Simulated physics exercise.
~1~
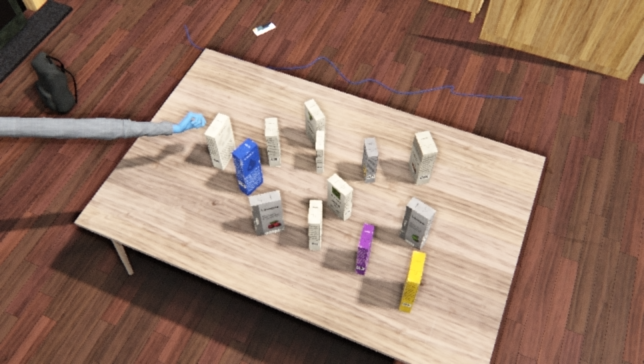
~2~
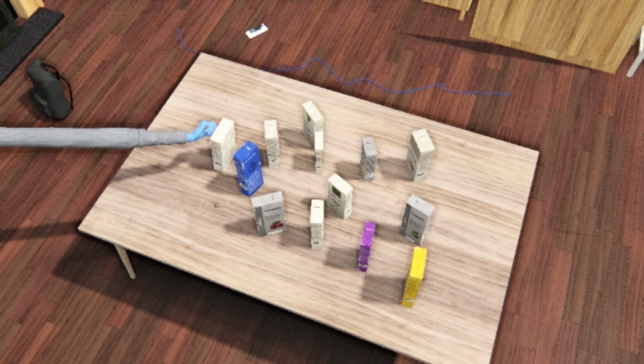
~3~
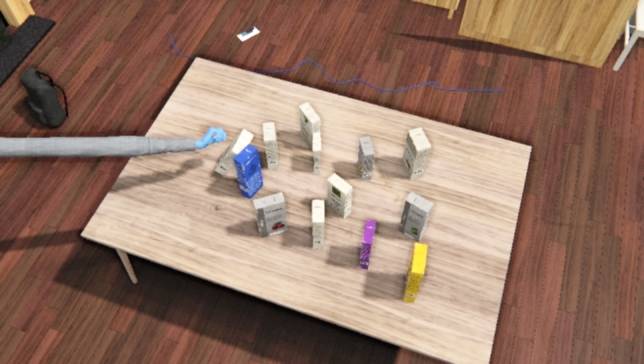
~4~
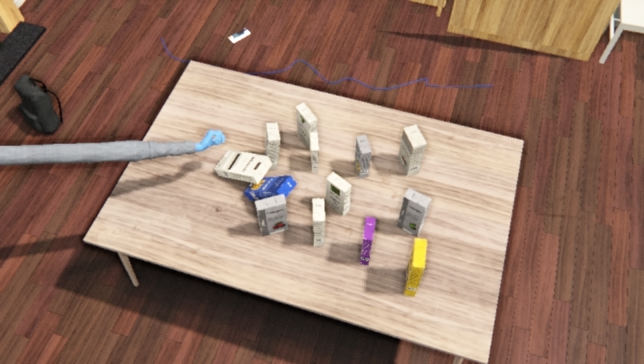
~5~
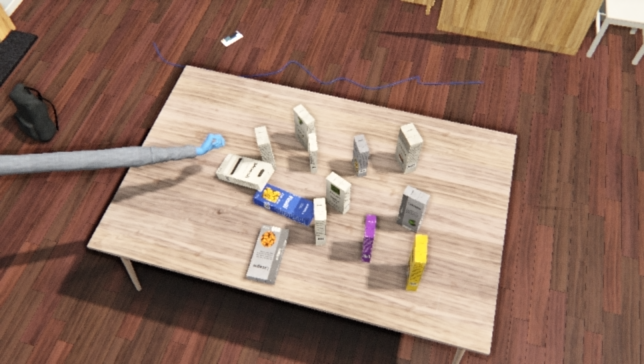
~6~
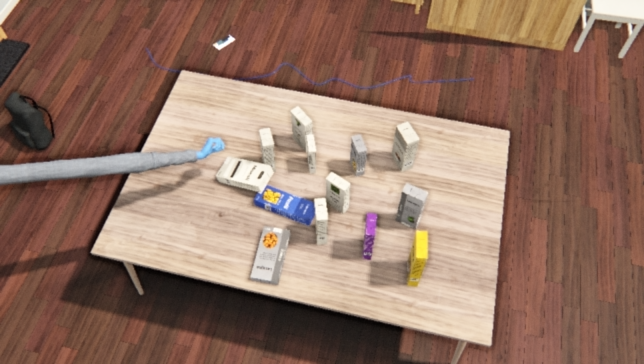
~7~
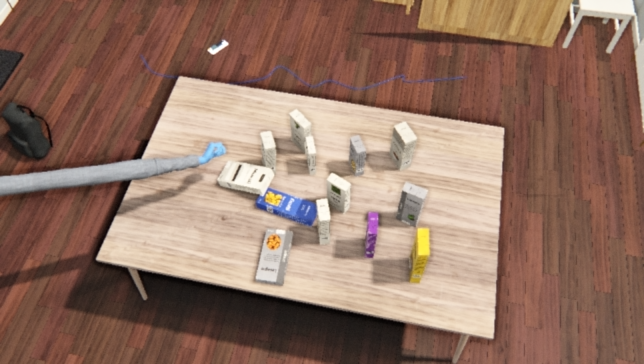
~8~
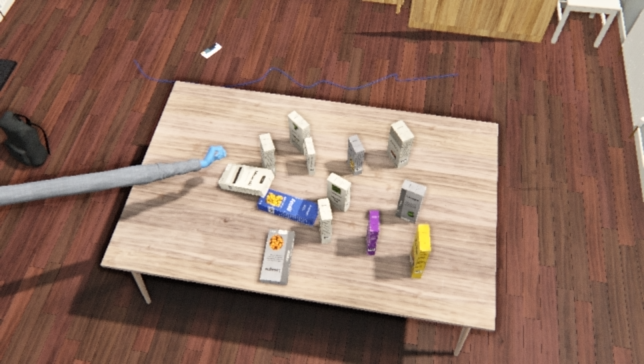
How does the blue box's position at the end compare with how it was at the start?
At the start the blue box was standing upright near the cream box, but by the end it was lying on its side on the table.
